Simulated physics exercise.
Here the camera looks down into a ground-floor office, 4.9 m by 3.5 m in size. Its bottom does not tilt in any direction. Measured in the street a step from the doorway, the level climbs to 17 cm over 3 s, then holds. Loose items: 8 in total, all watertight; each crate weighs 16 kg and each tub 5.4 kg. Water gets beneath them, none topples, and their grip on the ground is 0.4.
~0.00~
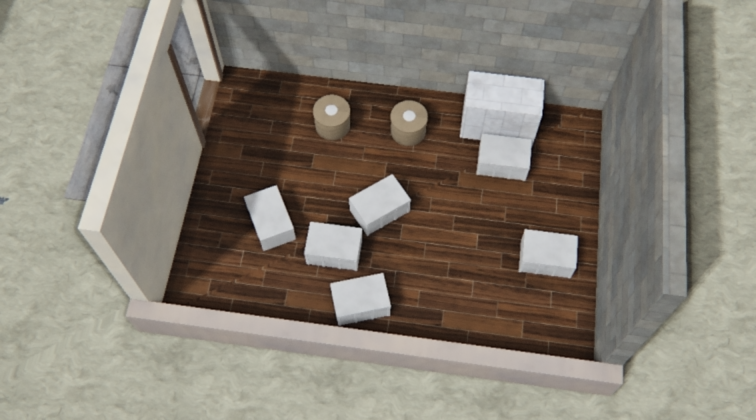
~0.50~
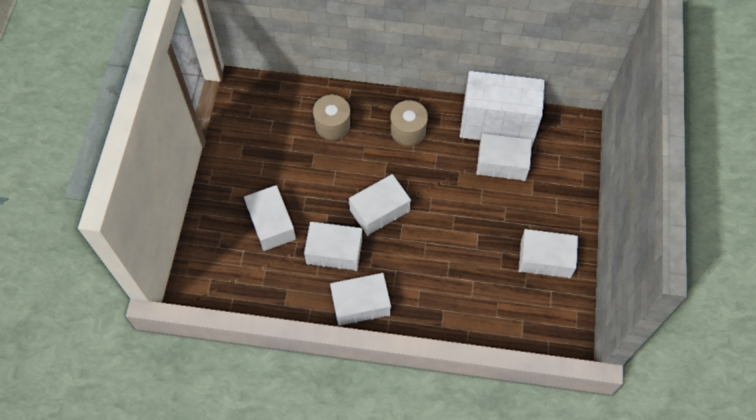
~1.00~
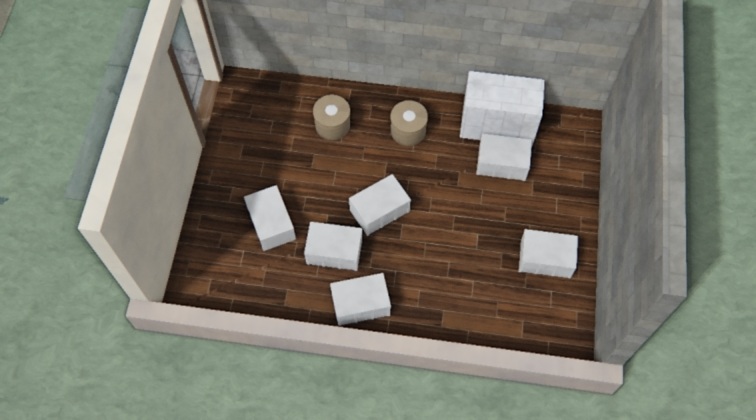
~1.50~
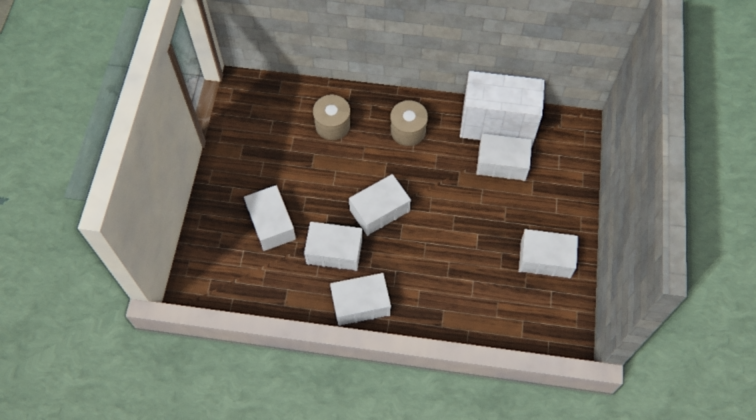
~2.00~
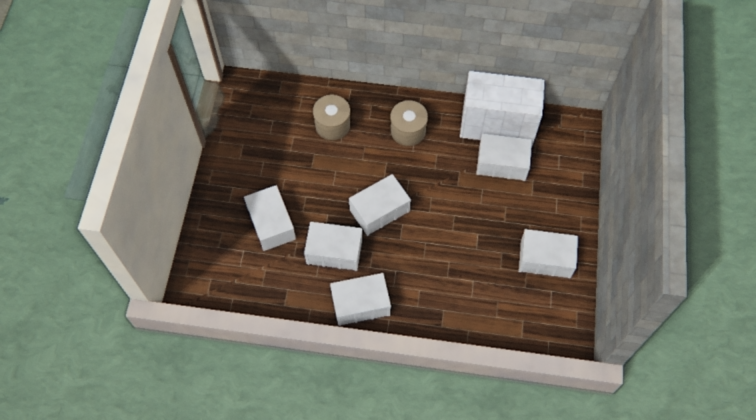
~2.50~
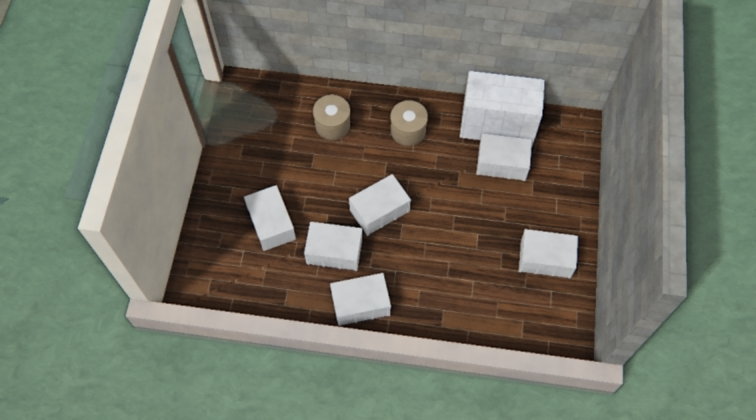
The pale ground outside a brick-walled room turned green, and then a thin patch of water spread through the doorway at left onto the wood floor, while the white boxes and round tubs stayed still.
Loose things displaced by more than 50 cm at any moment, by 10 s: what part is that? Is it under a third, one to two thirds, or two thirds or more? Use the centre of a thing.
It ends up in the lowest band.
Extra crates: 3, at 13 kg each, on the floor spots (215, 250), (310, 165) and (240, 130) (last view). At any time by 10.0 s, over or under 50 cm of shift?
In turn: Within the mark, beyond the mark, beyond the mark.
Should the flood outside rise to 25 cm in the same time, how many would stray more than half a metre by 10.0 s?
That would make 5 of them.
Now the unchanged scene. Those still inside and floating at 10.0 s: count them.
At that instant the tally stands at 2.
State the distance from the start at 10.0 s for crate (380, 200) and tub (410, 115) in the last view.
First 30 cm, then 300 cm.
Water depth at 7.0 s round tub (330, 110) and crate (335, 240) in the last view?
Depth approx. 4 cm / 3 cm.
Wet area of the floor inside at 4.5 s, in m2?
Wet: Near 5.5 m2.
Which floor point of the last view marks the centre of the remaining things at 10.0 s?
The centre is close to (421, 261).
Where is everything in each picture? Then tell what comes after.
A crate at (269, 212), on the bottom; a tub at (331, 110), on the bottom; water covers 0.0 m2; 0 of 8 have shifted, in the first frame.
A crate at (269, 212) rests on the ground; a tub at (331, 110), on the bottom; water covers 0.0 m2; 0 of 8 have shifted, in the second frame.
A crate at (269, 212) rests on the ground; a tub at (331, 110), on the bottom; 0.0 m2 under water; 0 of 8 have shifted, in the third frame.
A crate at (269, 212) rests on the ground; a tub at (331, 110), on the bottom; 0.0 m2 under water; 0 of 8 have shifted, in the fourth frame.
A crate at (269, 212) rests on the ground; a tub at (331, 110) rests on the ground; water covers 0.0 m2; 0 of 8 have shifted, in the fifth frame.
A crate at (269, 212) rests on the ground; a tub at (331, 110) rests on the ground; 0.5 m2 under water; 0 of 8 have shifted, in the sixth frame.
After 3.5 s 0 of 8 are over 50 cm from their spots; 0 afloat.
After 4.5 s 1 of 8 are over 50 cm from their spots; 0 afloat.
After 7.0 s 2 of 8 are over 50 cm from their spots; 0 afloat.
After 10.0 s 2 of 8 are over 50 cm from their spots, and 2 have been at some point; 2 afloat.
